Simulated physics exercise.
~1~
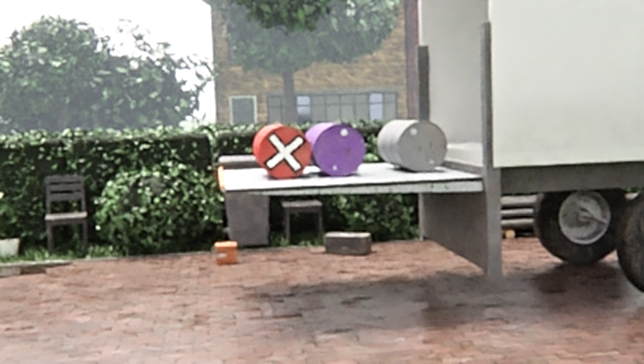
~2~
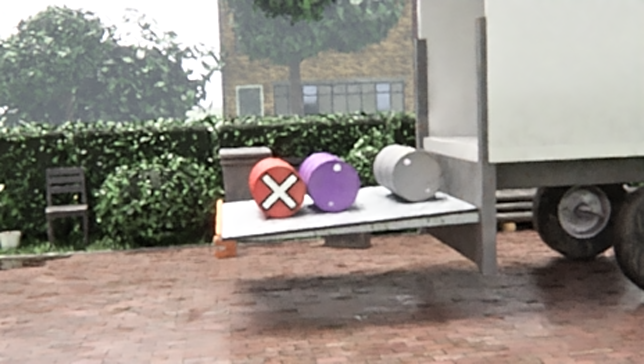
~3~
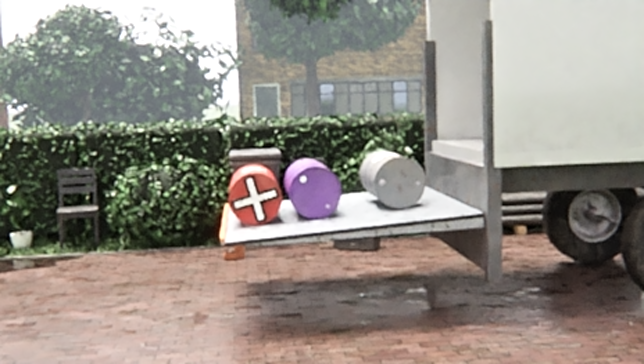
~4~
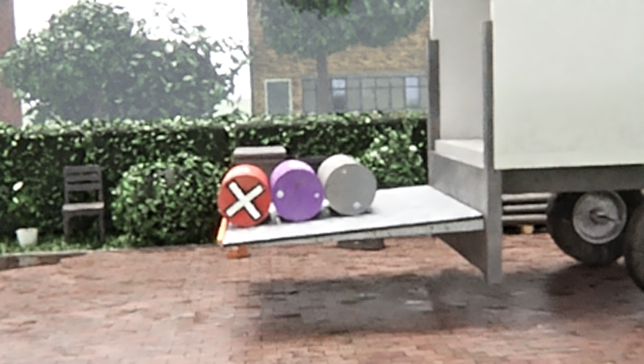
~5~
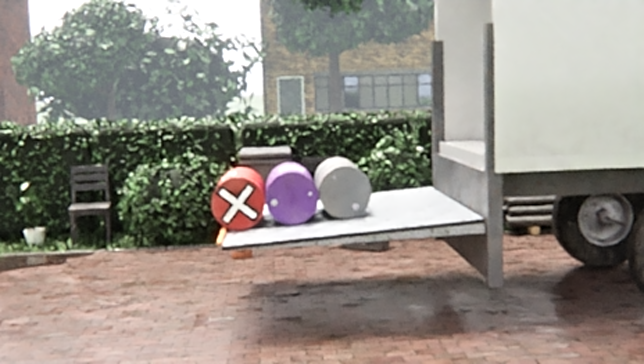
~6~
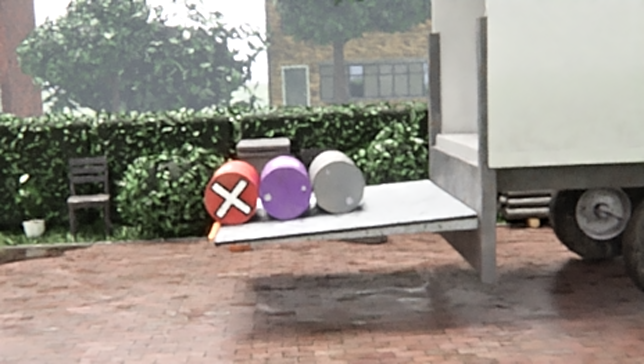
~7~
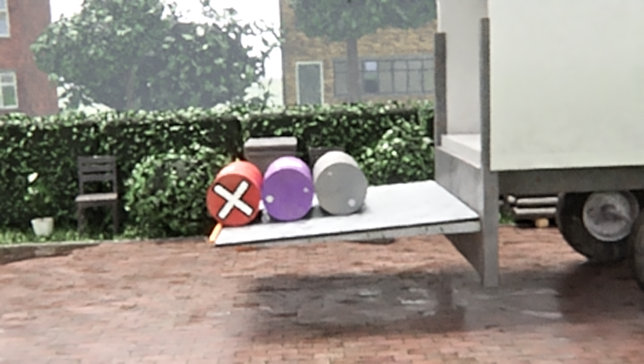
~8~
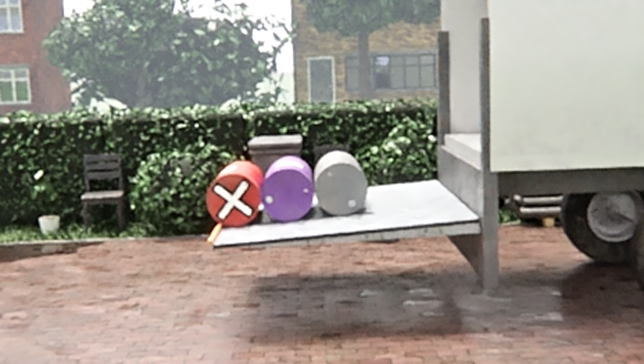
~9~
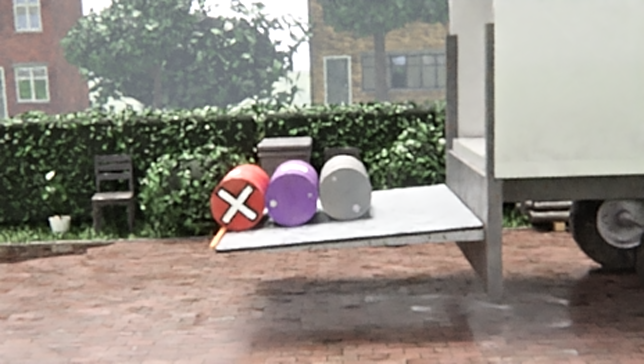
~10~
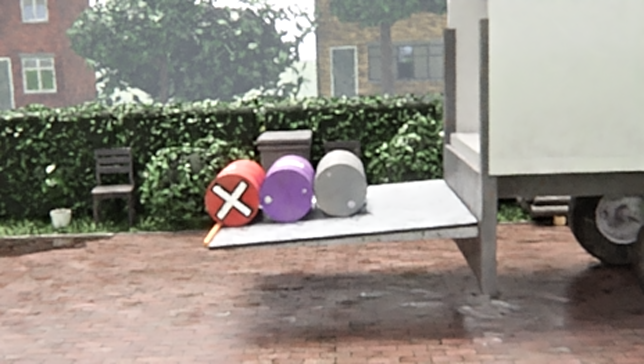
A truck's tail platform lowers and tilts, and three drums roll left, stopping together at its edge.
